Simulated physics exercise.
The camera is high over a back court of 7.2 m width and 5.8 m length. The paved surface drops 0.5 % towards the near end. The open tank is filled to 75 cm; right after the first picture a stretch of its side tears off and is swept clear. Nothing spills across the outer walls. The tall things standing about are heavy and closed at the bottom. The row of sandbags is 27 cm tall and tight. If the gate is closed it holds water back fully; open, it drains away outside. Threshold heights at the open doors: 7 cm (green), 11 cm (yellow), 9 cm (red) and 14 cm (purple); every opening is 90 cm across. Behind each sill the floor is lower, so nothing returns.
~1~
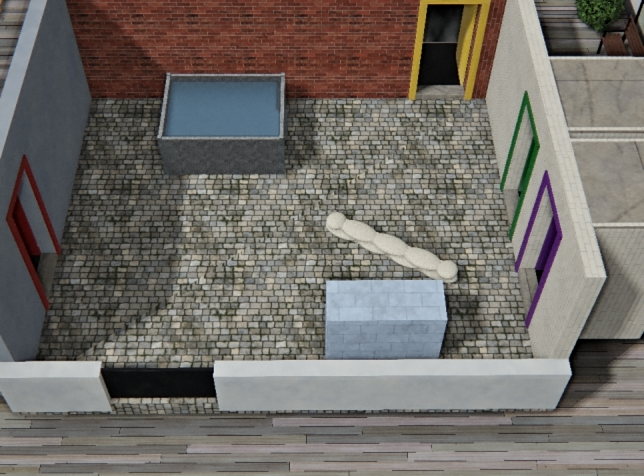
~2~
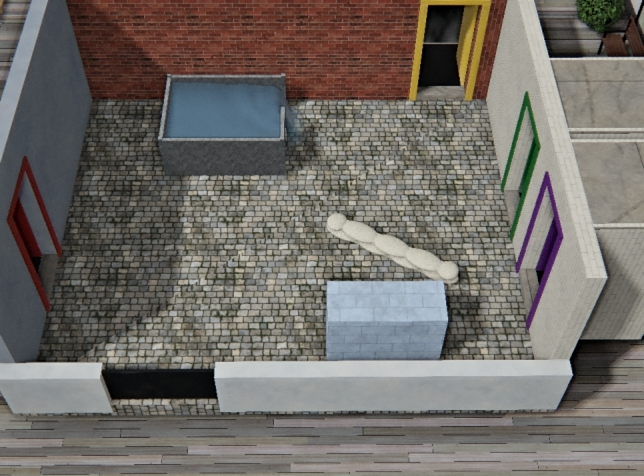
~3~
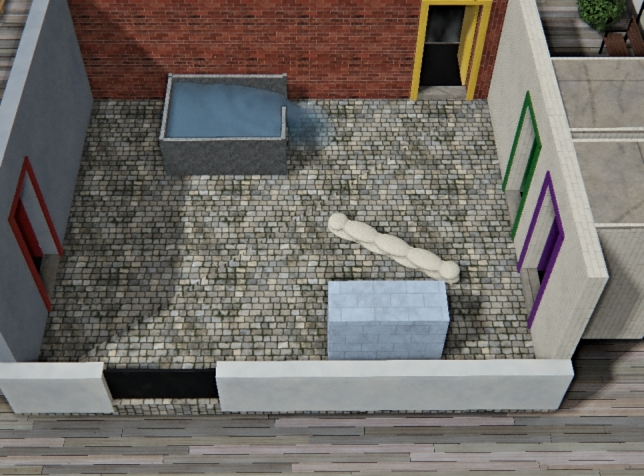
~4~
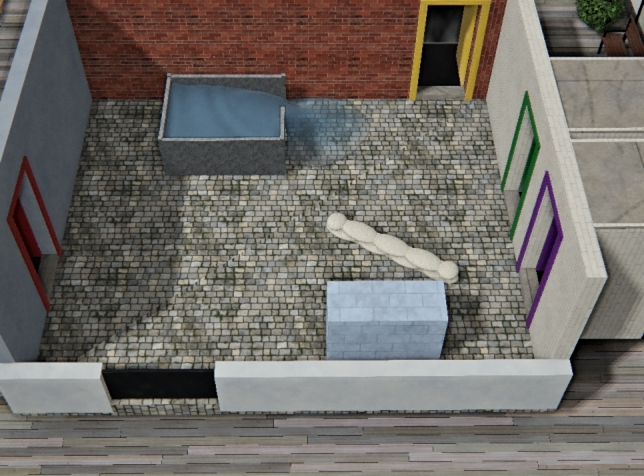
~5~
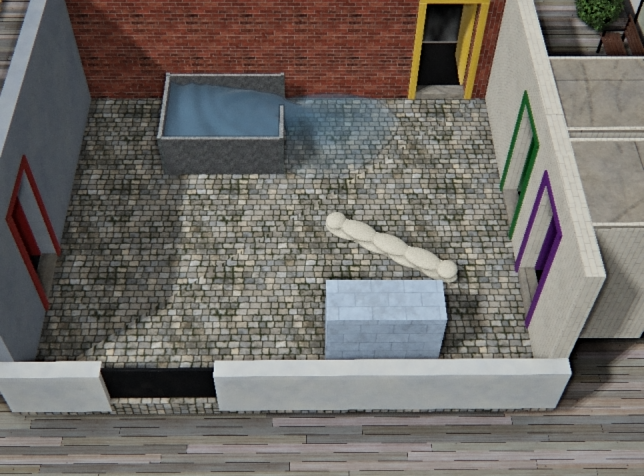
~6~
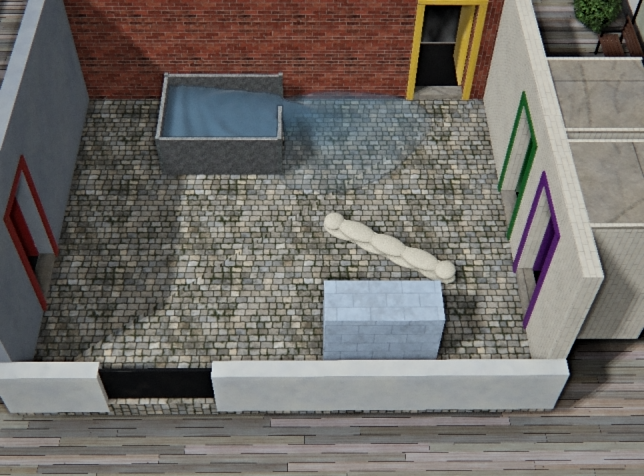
A stone-walled tank of blue water stands against the red brick back wall of a cobbled court, seen from high above. A yellow doorway is at the back right, a red one on the left, green and purple ones on the right, with a pale twisted column and light blue block nearer. Water pours from the tank's right side and fans rightward across the cobbles while the view barely shifts.
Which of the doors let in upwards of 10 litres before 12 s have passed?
Door by door: At the green door it exceeds the limit; at the yellow door it goes over the limit; at the red door it does not reach the limit; at the purple door it stays under the limit.
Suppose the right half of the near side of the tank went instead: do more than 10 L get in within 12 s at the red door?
Against that limit: Red not over.
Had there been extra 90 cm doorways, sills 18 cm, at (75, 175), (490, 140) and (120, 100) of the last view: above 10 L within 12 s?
In that order: Below, above, below.
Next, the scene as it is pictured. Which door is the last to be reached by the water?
The red one.
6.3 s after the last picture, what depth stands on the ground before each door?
In cm: Green 8, yellow 9, red 0, purple 12.
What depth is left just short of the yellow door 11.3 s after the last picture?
About 6.0 cm.
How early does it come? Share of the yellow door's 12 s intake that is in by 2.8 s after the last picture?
Some 50 per cent by then.
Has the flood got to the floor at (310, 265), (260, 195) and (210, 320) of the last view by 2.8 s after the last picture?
In turn: Dry, still dry, dry.
Then, 0.7 s after the last picture water covers 20 % of the floor and is deepest (42 cm) near (477, 102); green door not reached, yellow door 10 cm at the sill, 0 L in, red door not reached, purple door not reached.
Then, 1.5 s after the last picture water covers 25 % of the floor and is deepest (37 cm) near (481, 123); green door 16 cm at the sill, 2 L in, yellow door 16 cm at the sill, 1 L in, red door not reached, purple door not reached.
Then, 2.8 s after the last picture water covers 35 % of the floor and is deepest (24 cm) near (480, 116); green door 11 cm at the sill, 25 L in, yellow door 17 cm at the sill, 29 L in, red door not reached, purple door 8 cm at the sill, 0 L in.
Then, 6.3 s after the last picture water covers 60 % of the floor and is deepest (20 cm) near (465, 386); green door 8 cm at the sill, 37 L in, yellow door 9 cm at the sill, 59 L in, red door not reached, purple door 12 cm at the sill, 3 L in.
Then, 11.3 s after the last picture water covers 95 % of the floor and is deepest (12 cm) near (452, 386); green door 8 cm at the sill, 45 L in, yellow door 6 cm at the sill, 59 L in, red door 7 cm at the sill, 0 L in, purple door 11 cm at the sill, 3 L in.
